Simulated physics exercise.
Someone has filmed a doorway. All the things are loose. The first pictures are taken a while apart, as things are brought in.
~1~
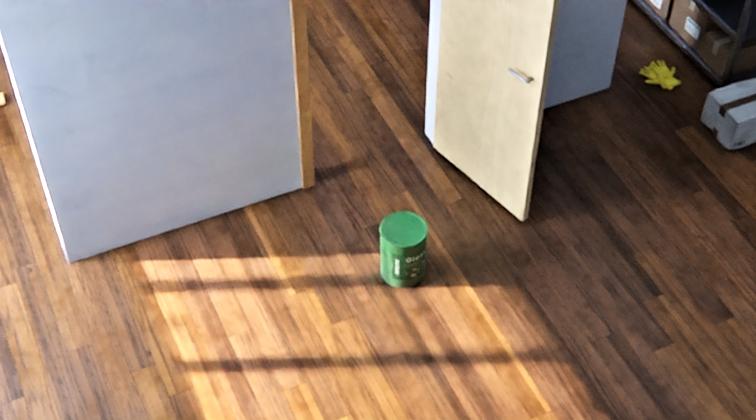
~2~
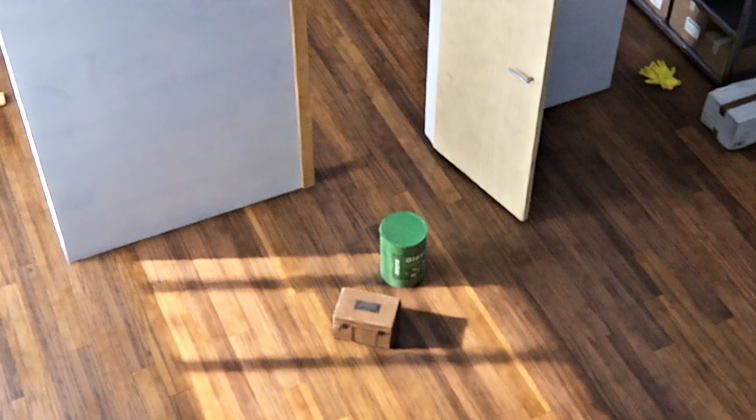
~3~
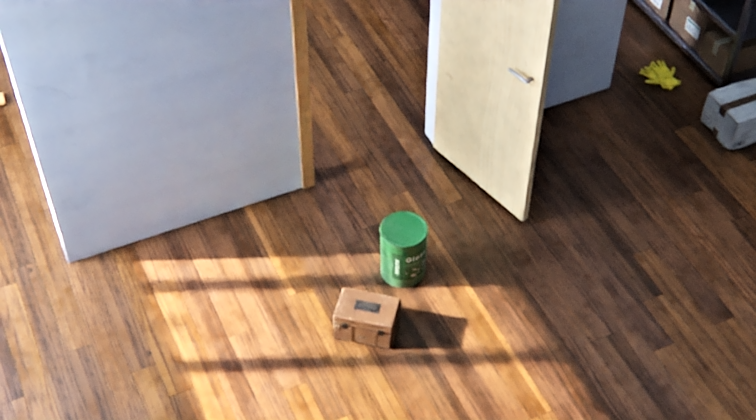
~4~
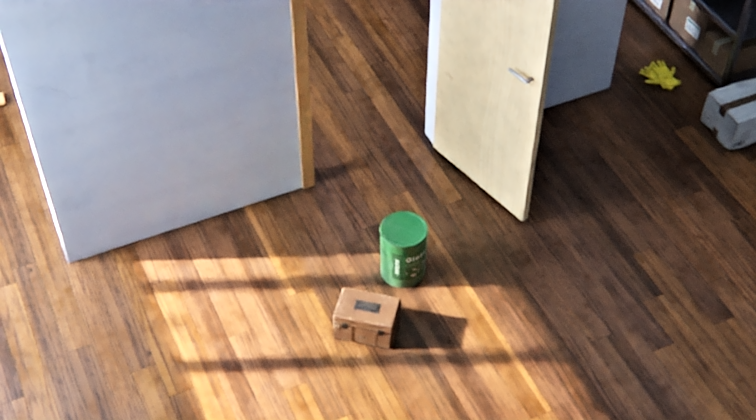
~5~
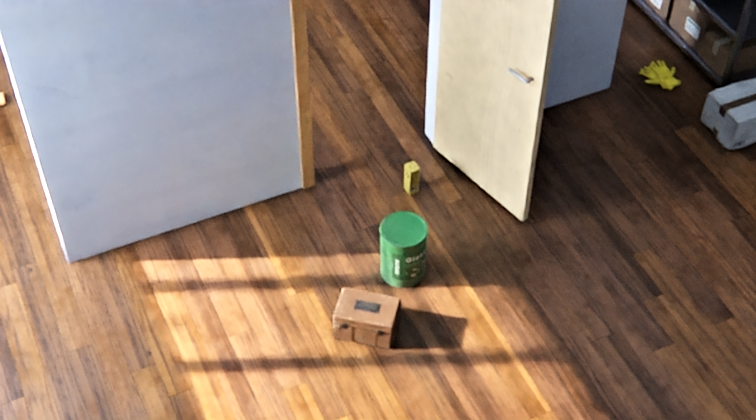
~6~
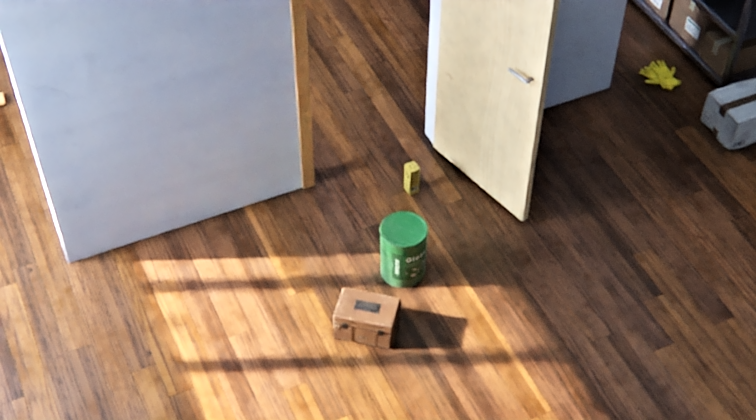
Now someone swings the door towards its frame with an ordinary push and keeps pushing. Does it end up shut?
It reaches the frame.
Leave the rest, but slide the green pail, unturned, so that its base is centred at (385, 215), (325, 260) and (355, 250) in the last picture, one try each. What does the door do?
In the first case it stops short; in the second case it reaches the frame; in the third case it closes.
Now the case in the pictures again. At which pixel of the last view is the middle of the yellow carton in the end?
Near (355, 140).
Then, 0.80 s past the last view, door at 70°.
Then, 1.30 s past the last view, door at 33°; yellow carton displaced well along near (391, 172).
Then, 1.60 s past the last view, door at 11°; yellow carton displaced well along near (370, 160).
Then, 1.90 s past the last view, door at 0°; yellow carton rocked 15° from its first pose near (360, 145).
Finally, door at 0°; down or leaning hard on the floor, yellow carton; the other 2 still in place. Final places as the last picture's camera would see them, yellow carton near (355, 140).
